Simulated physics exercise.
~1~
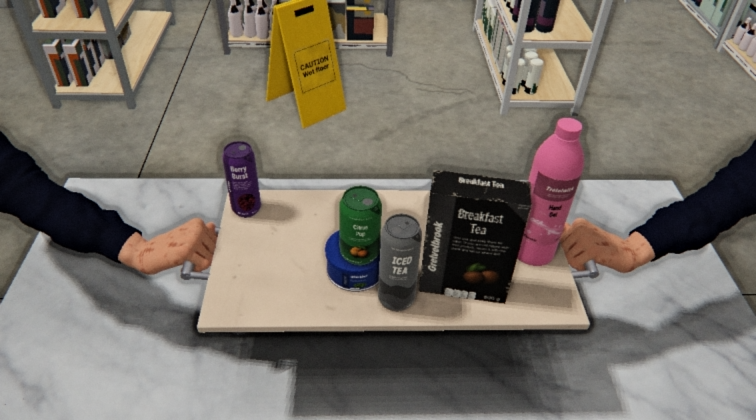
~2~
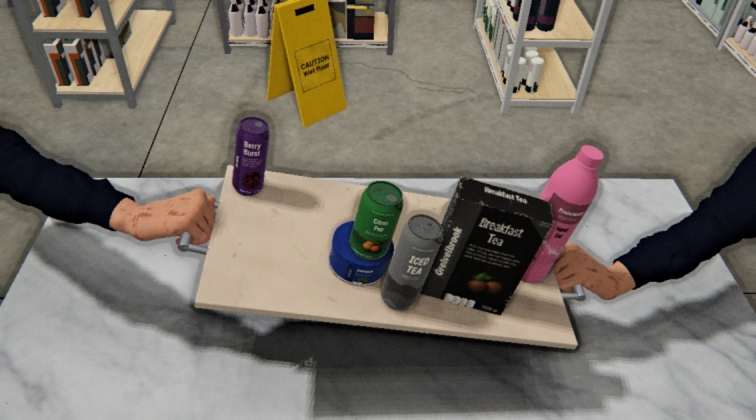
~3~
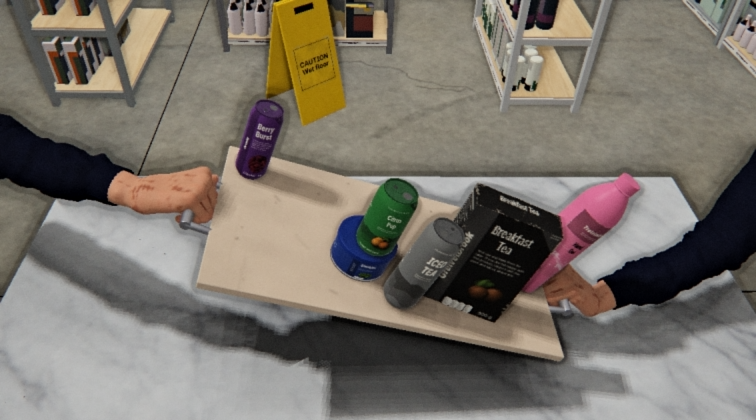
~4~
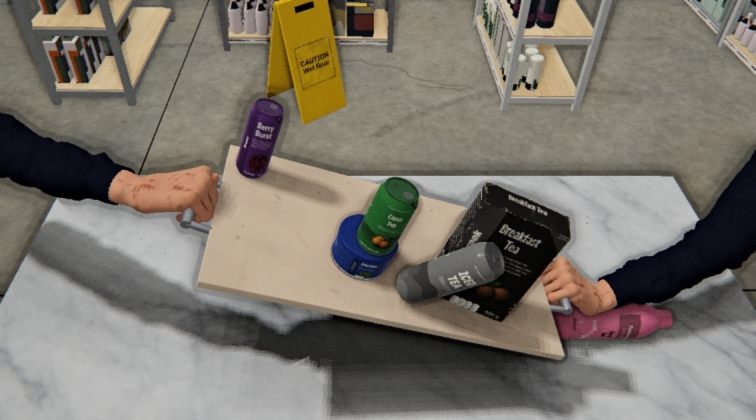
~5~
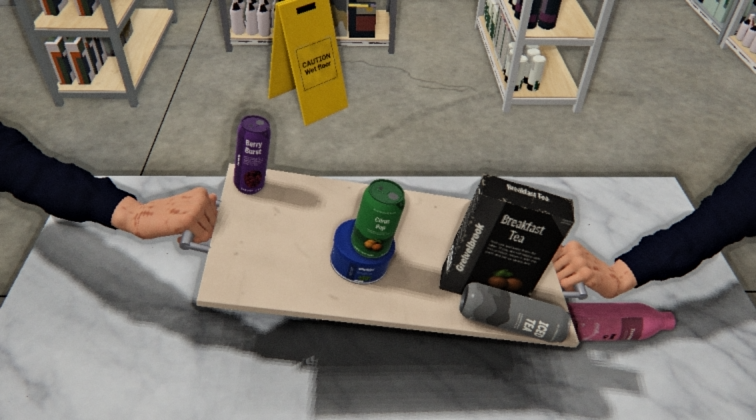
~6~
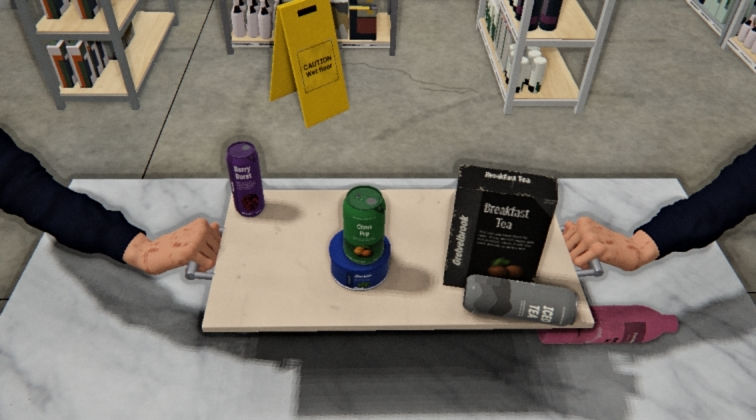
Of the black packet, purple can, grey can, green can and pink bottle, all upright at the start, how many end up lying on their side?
Two of them end up on their side. The grey can lies on the tray and the pink bottle lies off its right end.
